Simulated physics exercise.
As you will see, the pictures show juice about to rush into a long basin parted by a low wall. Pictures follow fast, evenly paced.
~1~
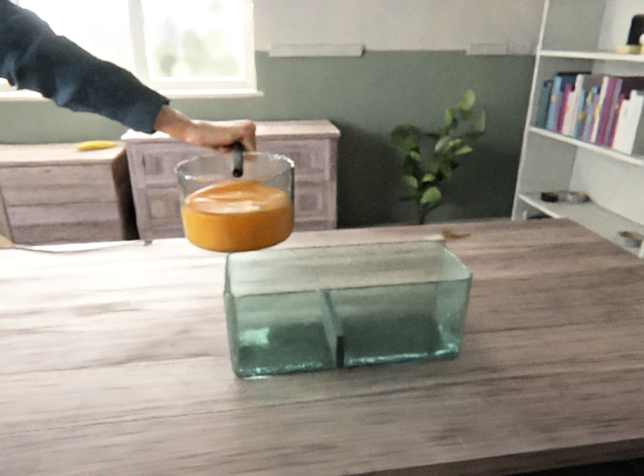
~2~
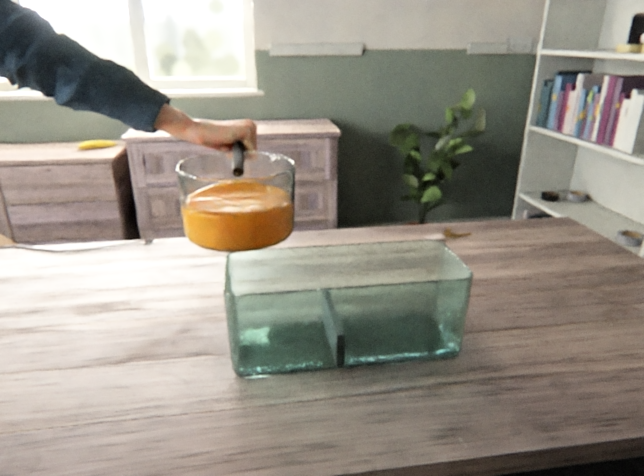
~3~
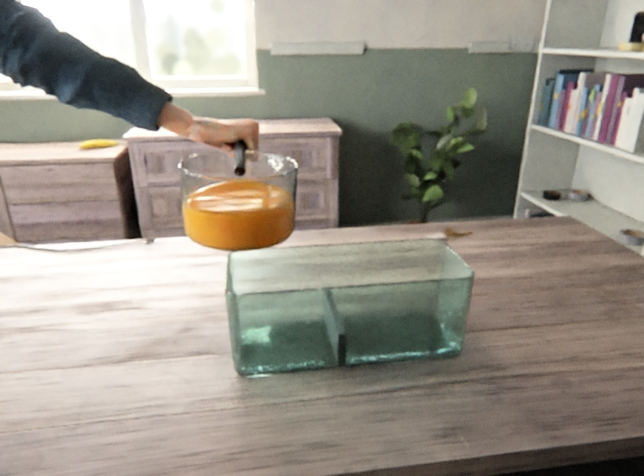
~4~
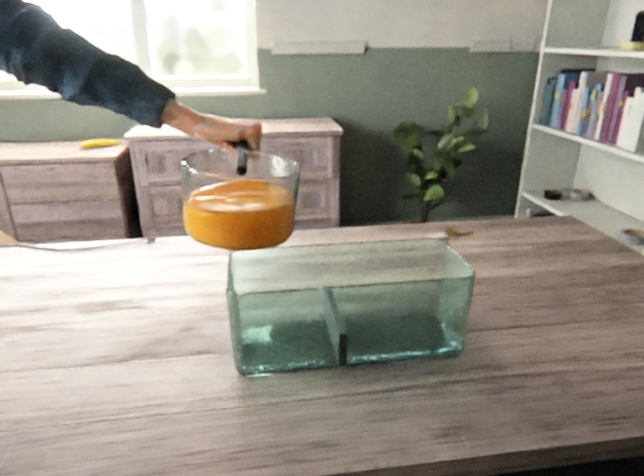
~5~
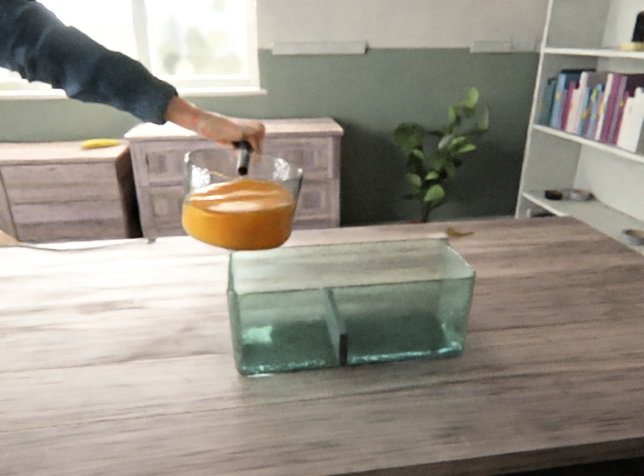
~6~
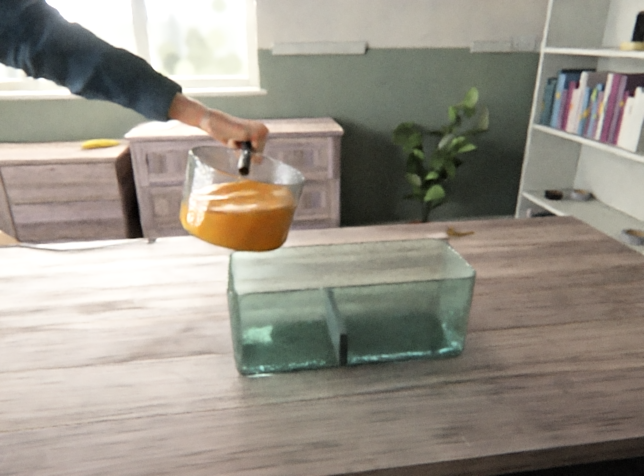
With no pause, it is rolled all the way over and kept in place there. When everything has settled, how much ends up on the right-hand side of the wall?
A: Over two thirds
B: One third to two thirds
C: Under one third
The answer is B.
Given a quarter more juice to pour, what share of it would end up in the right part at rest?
Some 60 per cent.
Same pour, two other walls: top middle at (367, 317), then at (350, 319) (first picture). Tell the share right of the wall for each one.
5 % then 20 %, approximately.
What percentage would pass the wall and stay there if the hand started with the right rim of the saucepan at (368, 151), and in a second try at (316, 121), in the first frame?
It comes out at around 95 percent and then around 95 percent.
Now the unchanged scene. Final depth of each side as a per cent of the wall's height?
I'd put the left at about 40 and the right at about 30.
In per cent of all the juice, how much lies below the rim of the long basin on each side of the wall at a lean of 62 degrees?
Left side 0 in a hundred, right side 0 in a hundred.
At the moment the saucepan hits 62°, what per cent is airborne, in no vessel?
Close to 15 in a hundred.
A moment on, the saucepan is tipped part way and 83 per cent is still to pour, 2 is left of the wall and 1 right of it.
Next, the saucepan is tipped on its side and 31 per cent is still to pour, 15 is left of the wall and 42 right of it.
Then the saucepan is tipped on its side and 7 per cent is still to pour, 40 is left of the wall and 51 right of it.
Later the saucepan is tipped on its side and 1 per cent is still to pour, 47 is left of the wall and 51 right of it.
At rest 48 per cent lies left of the wall, 51 right of it and 0 outside.
